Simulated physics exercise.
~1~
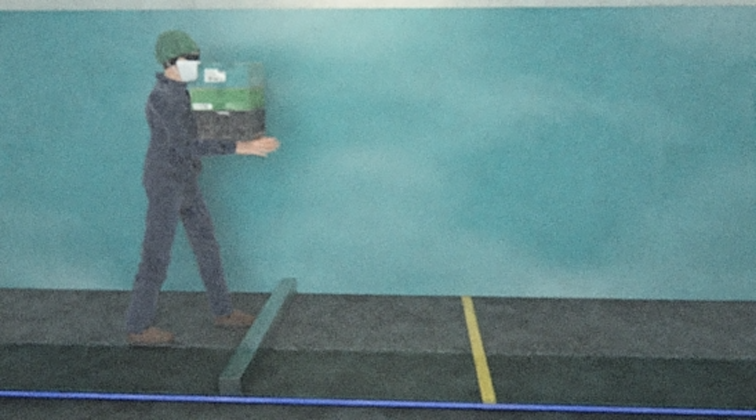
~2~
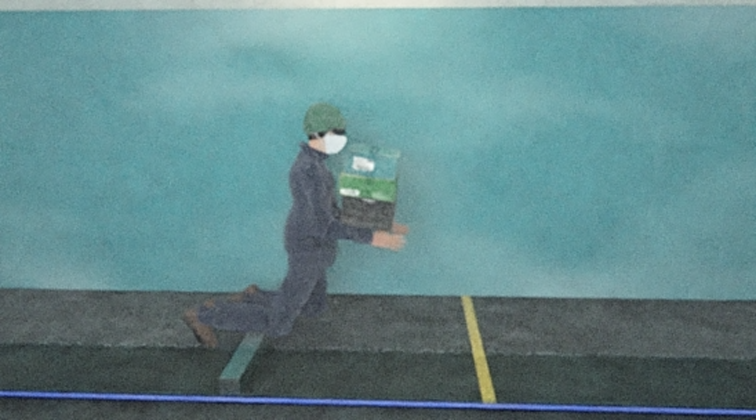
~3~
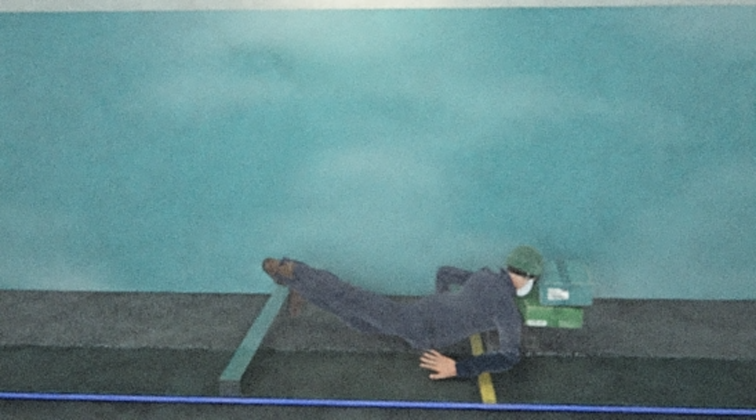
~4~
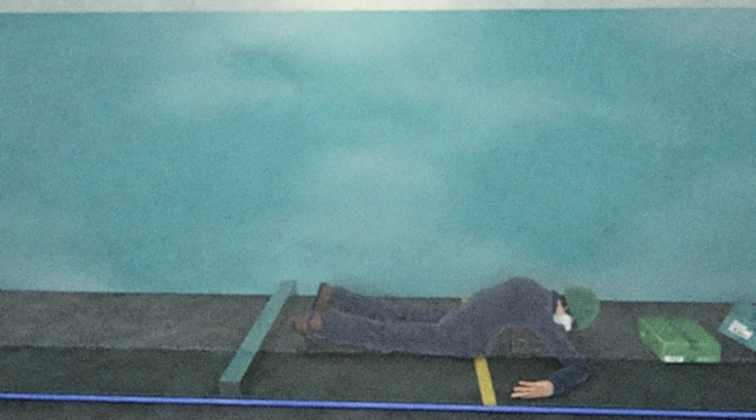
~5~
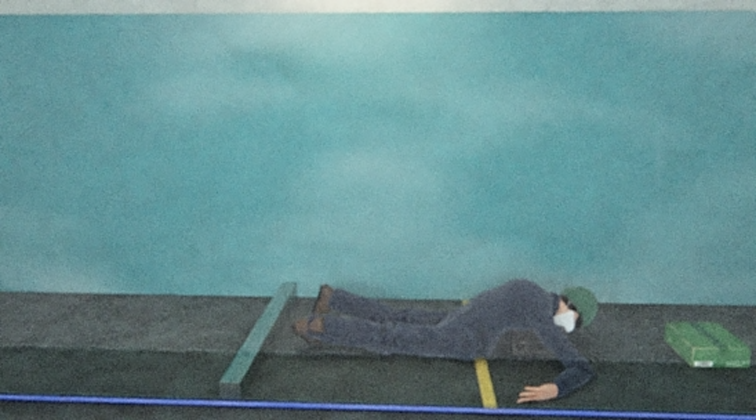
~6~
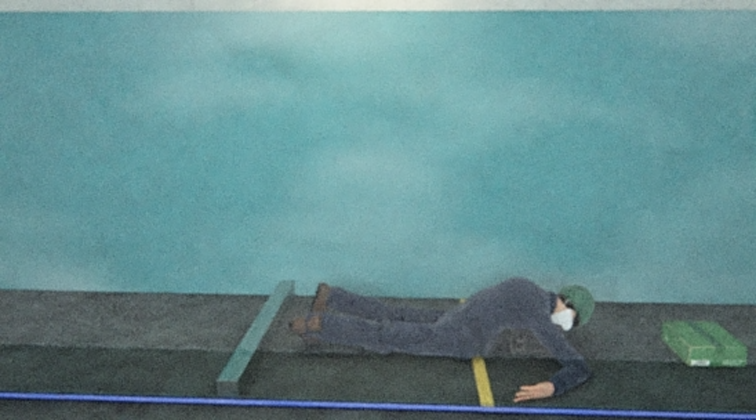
Teal-walled walkway, masked courier tripping over a rail and sprawling across a yellow line, boxes spilling right, green carton resting beyond.
